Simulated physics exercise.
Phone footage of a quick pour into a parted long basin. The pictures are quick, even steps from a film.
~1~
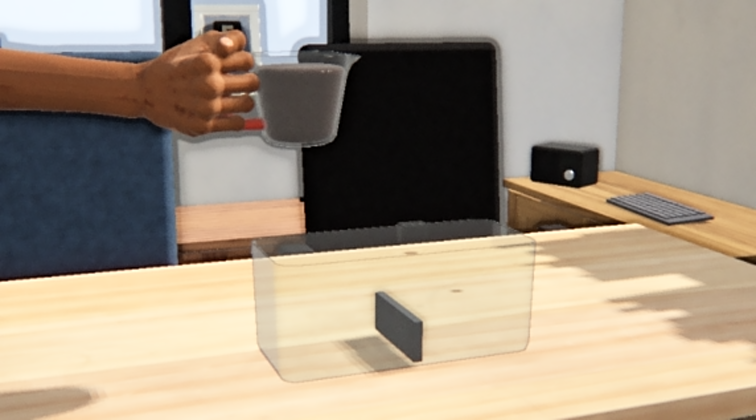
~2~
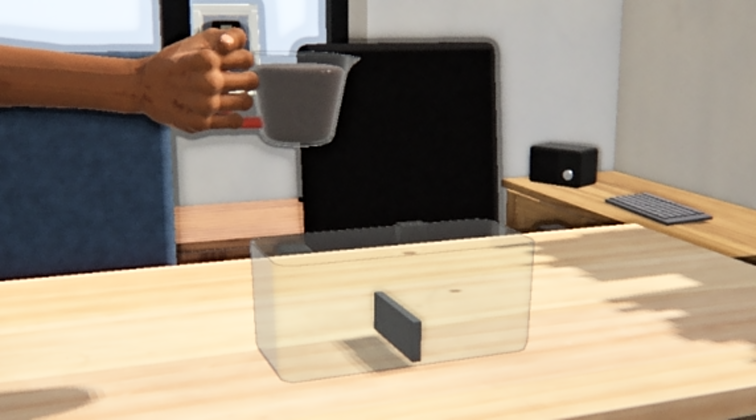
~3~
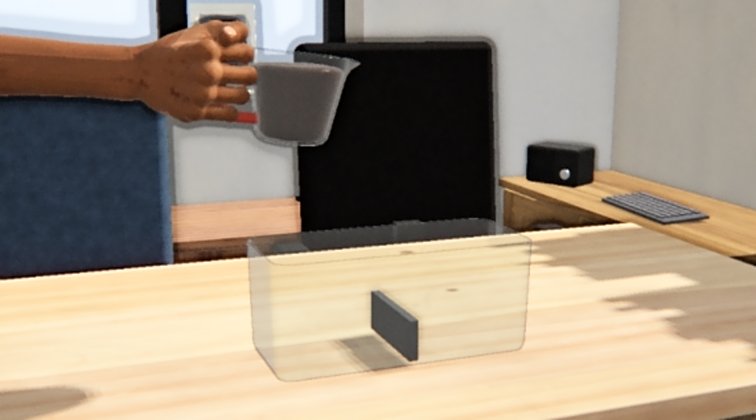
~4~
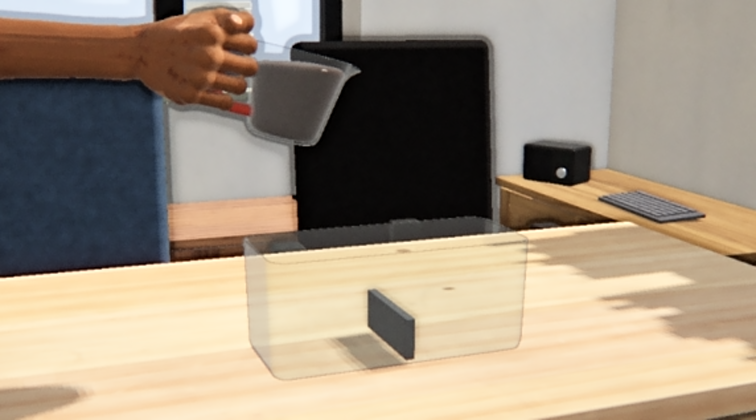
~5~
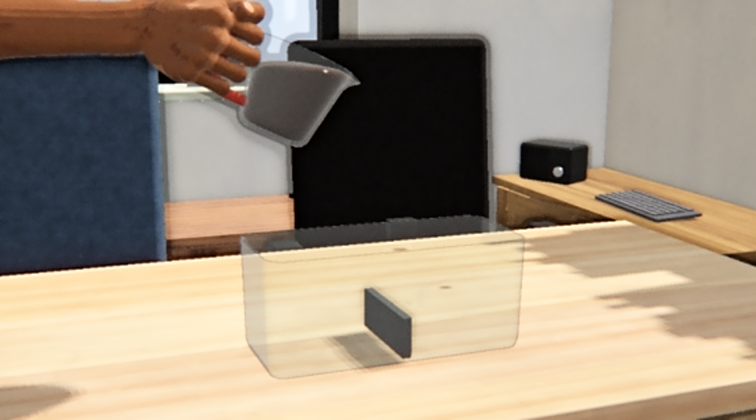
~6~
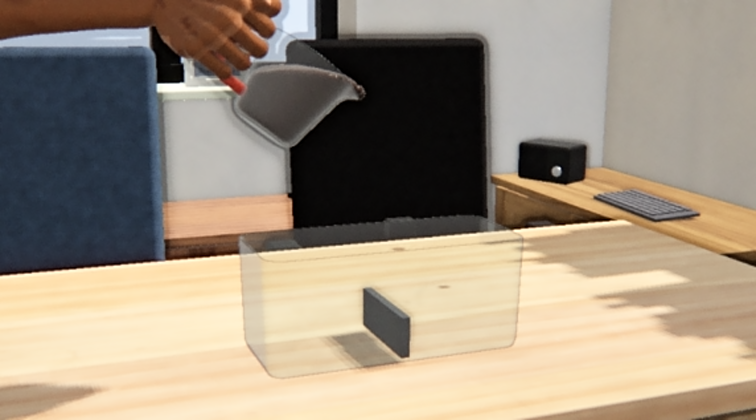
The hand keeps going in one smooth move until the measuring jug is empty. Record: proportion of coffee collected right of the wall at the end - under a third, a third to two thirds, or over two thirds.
Seems the share right of the wall stays inside the range of a third to two thirds.
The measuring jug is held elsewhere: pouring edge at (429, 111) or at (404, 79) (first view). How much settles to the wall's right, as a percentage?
It comes out at around 90 percent and then around 90 percent.
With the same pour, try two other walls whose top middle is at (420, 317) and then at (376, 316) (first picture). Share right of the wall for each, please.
Estimated: 25 % first, 80 % second.
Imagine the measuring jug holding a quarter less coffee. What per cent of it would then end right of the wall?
30 per cent.
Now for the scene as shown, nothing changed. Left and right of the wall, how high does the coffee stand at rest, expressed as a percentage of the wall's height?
Left of the wall 20 %, right of the wall 30 %.
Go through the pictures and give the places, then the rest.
In the first picture, it leans 0°; its right rim is at (359, 55); the coffee meets the walls at (253, 69) and (342, 67); the long basin's rim runs from (263, 254) to (513, 232); the wall's top is at (398, 307).
In the second picture, it leans 2°; its right rim is at (359, 57); the coffee meets the walls at (252, 68) and (341, 67).
In the third picture, it leans 7°; its right rim is at (359, 62); the coffee meets the walls at (253, 66) and (341, 68).
In the fourth picture, it leans 15°; its right rim is at (360, 70); the coffee meets the walls at (253, 64) and (342, 70).
In the fifth picture, it leans 25°; its right rim is at (359, 82); the coffee meets the walls at (253, 68) and (348, 74).
In the sixth picture, it leans 38°; its right rim is at (358, 98); the coffee meets the walls at (250, 74) and (352, 88); 3 per cent is over the edge.
A moment on, the measuring jug is tipped right over and 25 per cent is still to pour, 5 is left of the wall and 32 right of it.
Next, the measuring jug is tipped right over and 0 per cent is still to pour, 48 is left of the wall and 47 right of it.
Then the measuring jug is tipped right over and 0 per cent is still to pour, 49 is left of the wall and 47 right of it.
Later the measuring jug is tipped right over and 0 per cent is still to pour, 49 is left of the wall and 48 right of it.
In the end 50 per cent lies left of the wall, 48 right of it and 2 outside.
